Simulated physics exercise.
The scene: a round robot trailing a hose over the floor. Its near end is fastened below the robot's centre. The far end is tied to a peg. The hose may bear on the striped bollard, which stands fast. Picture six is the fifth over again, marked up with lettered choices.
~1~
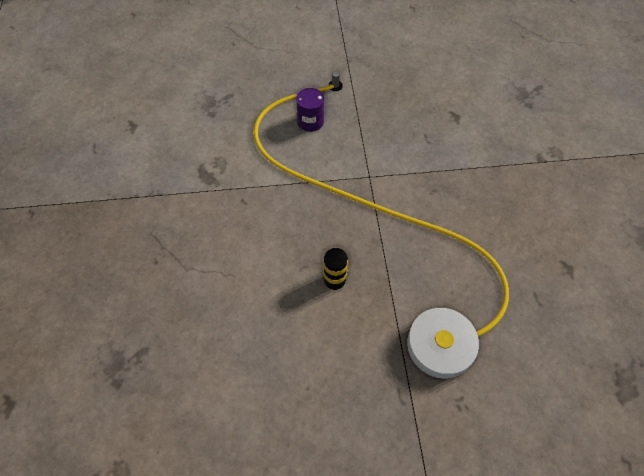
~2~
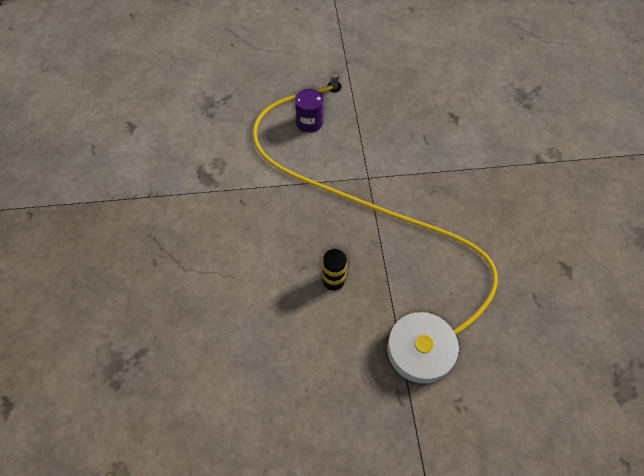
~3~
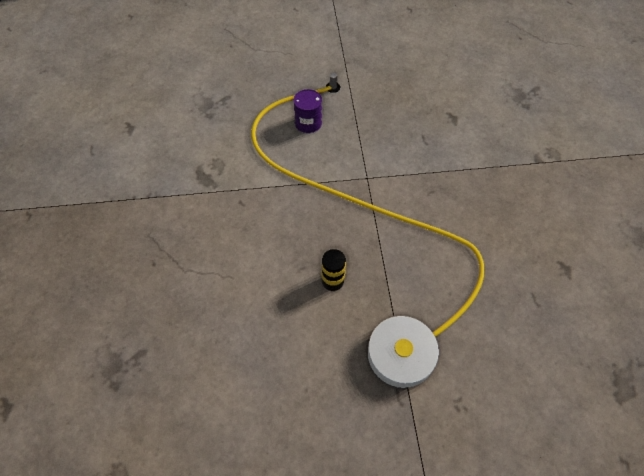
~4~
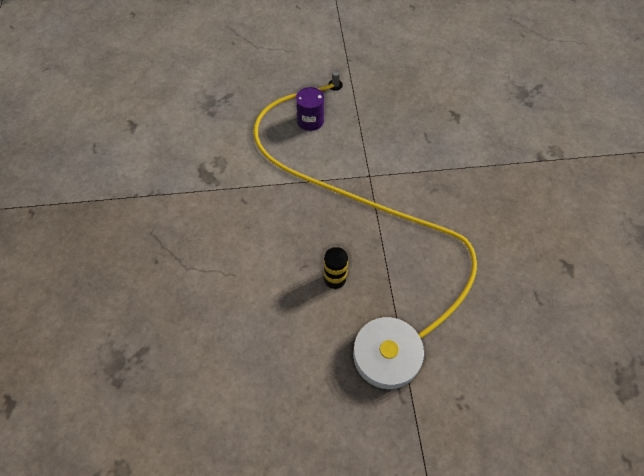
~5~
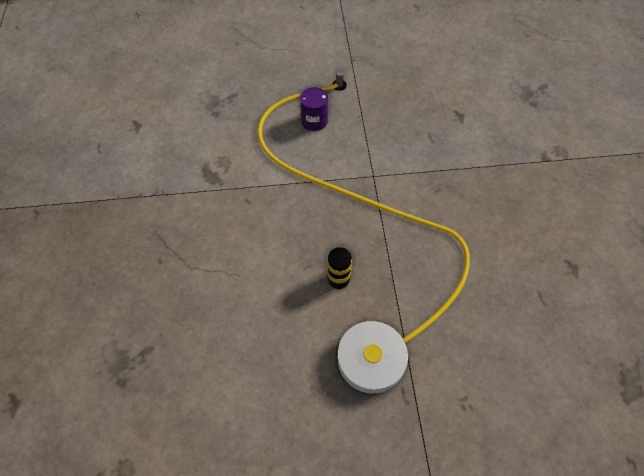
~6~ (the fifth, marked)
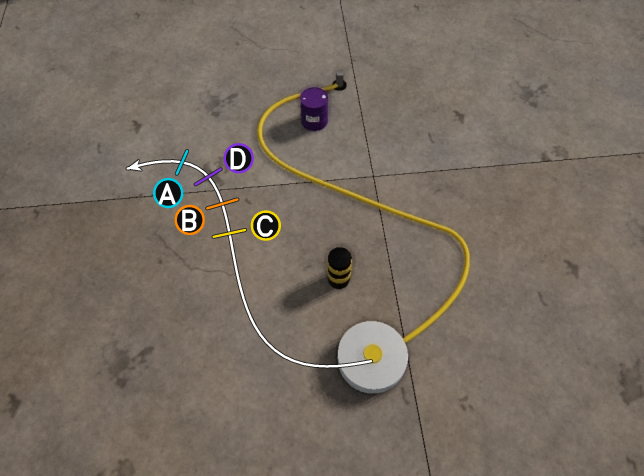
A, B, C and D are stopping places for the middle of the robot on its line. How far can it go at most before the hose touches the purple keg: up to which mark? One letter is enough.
Stop at A.
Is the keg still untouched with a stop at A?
Yes.
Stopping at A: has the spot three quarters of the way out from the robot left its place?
By then, yes.
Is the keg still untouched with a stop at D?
For that mark, yes.
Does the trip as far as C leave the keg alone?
Yes.
On the copy, A at (182, 162); B at (222, 204); C at (229, 233); D at (208, 177); the route from (371, 361) via (233, 254) to (127, 169).
On A. First, robot (254, 322), middle of the hose (357, 198).
Then, robot (226, 218), middle of the hose (357, 198).
Finally, robot (180, 156), middle of the hose (336, 251); only the bollard has been touched, if anything.
By contrast, B is safe but short; C is safe but short; D is safe but short.
